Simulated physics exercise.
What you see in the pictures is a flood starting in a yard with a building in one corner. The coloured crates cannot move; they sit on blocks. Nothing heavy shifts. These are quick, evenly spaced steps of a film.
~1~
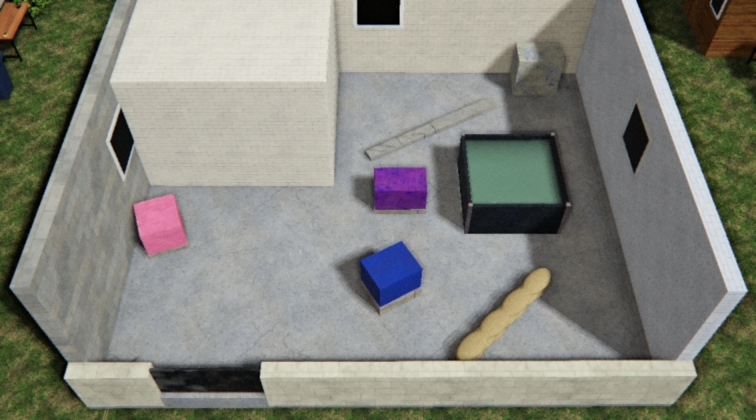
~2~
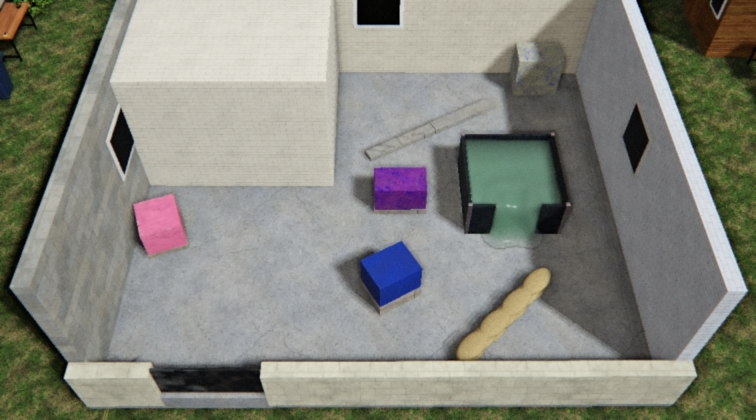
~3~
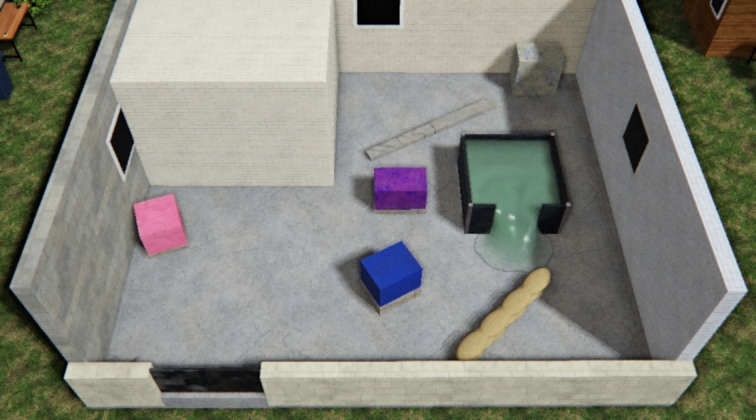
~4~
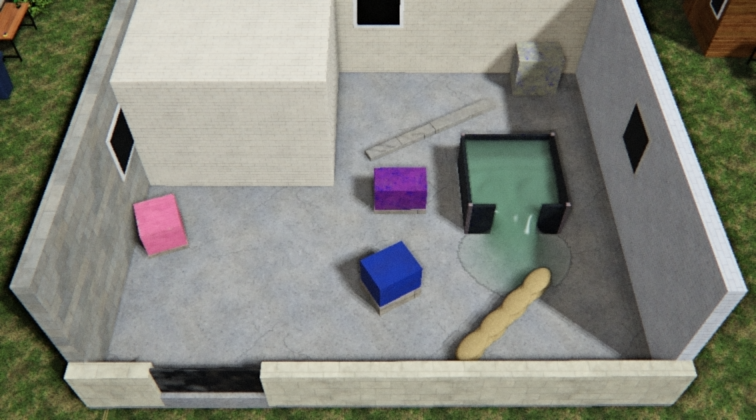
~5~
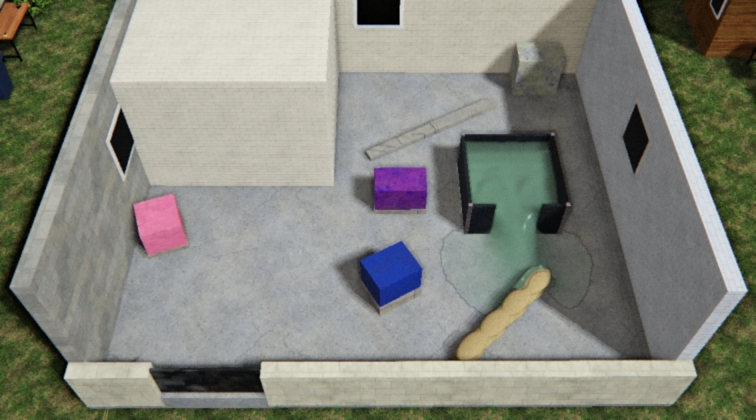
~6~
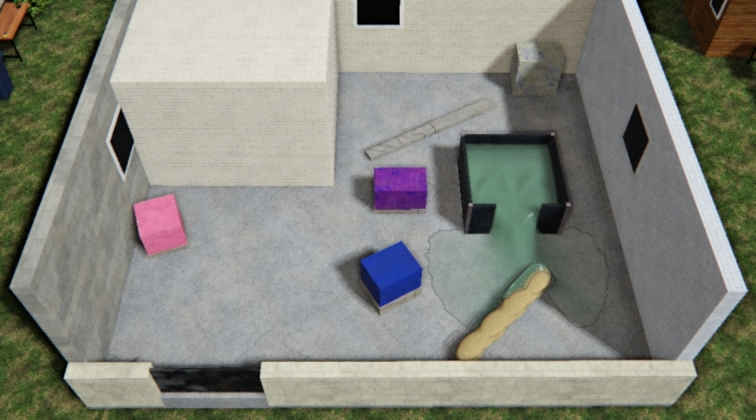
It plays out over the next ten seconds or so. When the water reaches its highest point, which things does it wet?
My prediction: The pink crate will be reached, the blue crate will not be reached, the purple crate will not be reached.
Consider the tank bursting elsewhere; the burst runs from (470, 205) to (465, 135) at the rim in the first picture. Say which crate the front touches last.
Answer: The one in pink.
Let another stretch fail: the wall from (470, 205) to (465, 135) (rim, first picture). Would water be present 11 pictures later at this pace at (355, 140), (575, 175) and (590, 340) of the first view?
In sequence: Inundated, untouched, untouched.
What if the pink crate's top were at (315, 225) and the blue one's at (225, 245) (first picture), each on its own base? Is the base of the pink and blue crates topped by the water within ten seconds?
The pink one stays untouched; the blue one stays untouched.
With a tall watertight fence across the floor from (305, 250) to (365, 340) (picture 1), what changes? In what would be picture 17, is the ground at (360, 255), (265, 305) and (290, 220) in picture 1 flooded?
Taking the three spots in order: Spared, spared, spared.
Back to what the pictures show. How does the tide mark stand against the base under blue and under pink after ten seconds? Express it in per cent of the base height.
About 50 percent and about 210 percent.
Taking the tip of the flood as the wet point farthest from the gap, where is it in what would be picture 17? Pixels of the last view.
Roughly (208, 382).
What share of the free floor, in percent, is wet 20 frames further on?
Near 40 in a hundred.
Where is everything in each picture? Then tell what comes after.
The first frame shows still water in the open tank at (513, 172).
In the second frame, the front is at (488, 239), out from the gap at (514, 224).
In the third frame, water pours out at (514, 224) and has run to (530, 268).
In the fourth frame, water pours out at (514, 224) and has run to (509, 295).
In the fifth frame, water pours out at (514, 224) and has run to (490, 314).
In the sixth frame, water pours out at (514, 224) and has run to (477, 330).
A moment on, water covers 15 % of the floor; the pink crate not reached, the blue crate water round its plinth, the purple crate not reached.
Next, water covers 25 % of the floor; the pink crate not reached, the blue crate water round its plinth, the purple crate not reached.
Then, water covers 40 % of the floor; the pink crate not reached, the blue crate water round its plinth, the purple crate water round its plinth.
Later, water covers 55 % of the floor; the pink crate water round its plinth, the blue crate water round its plinth, the purple crate water round its plinth.
In the end, water covers 75 % of the floor; the pink crate was topped, the blue crate stayed above the water, the purple crate stayed above the water.
